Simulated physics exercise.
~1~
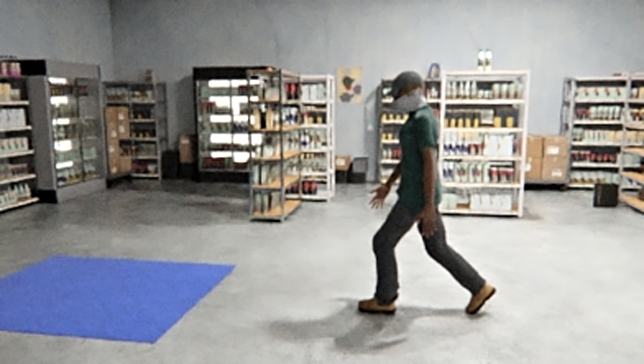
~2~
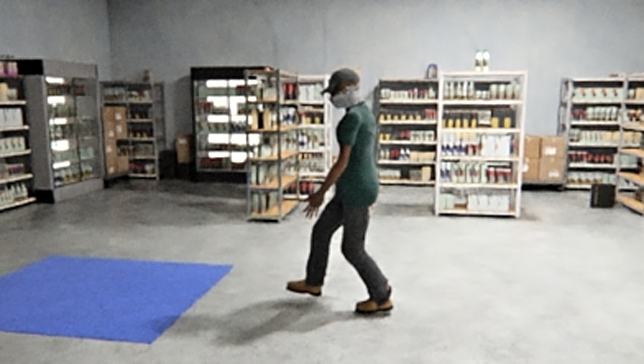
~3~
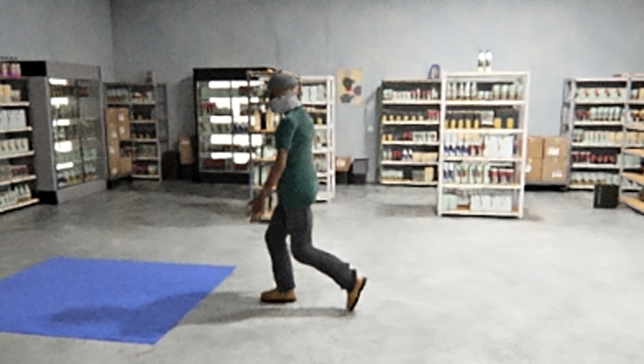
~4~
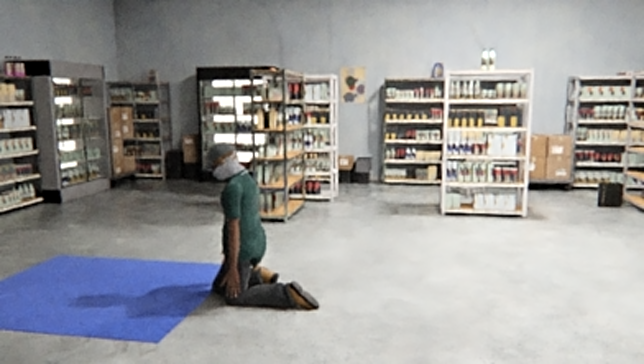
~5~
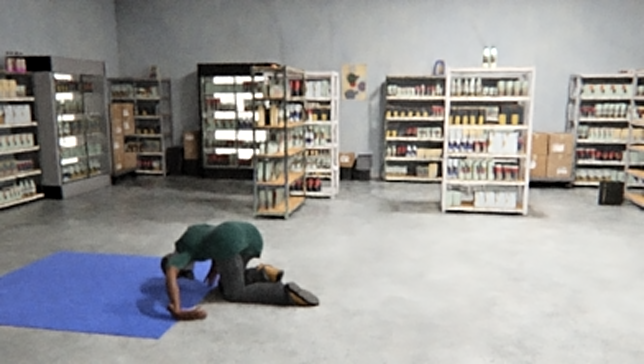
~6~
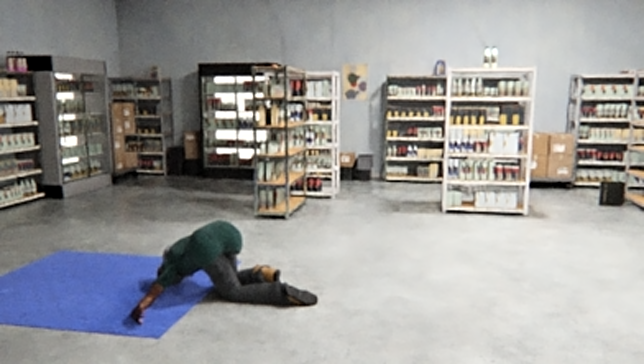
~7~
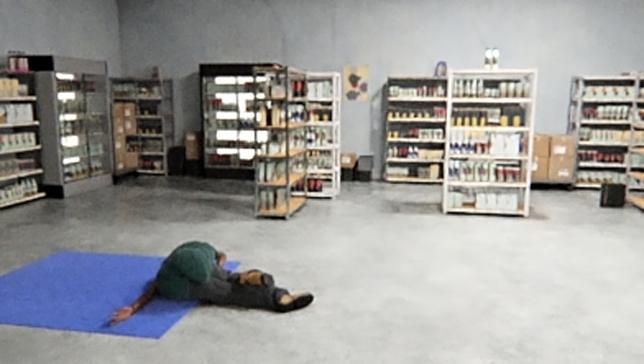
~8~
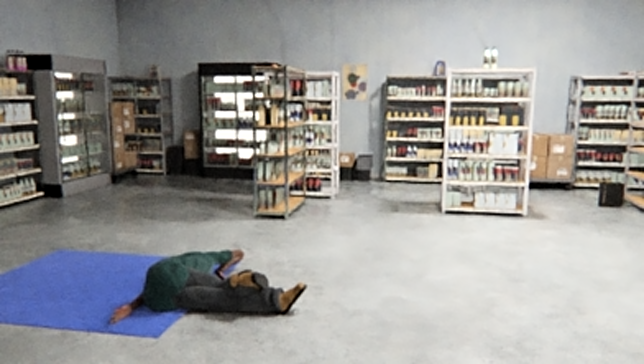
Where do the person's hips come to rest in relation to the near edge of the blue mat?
The person's hips end up across the near edge of the blue mat, with the legs stretching back onto the bare floor.
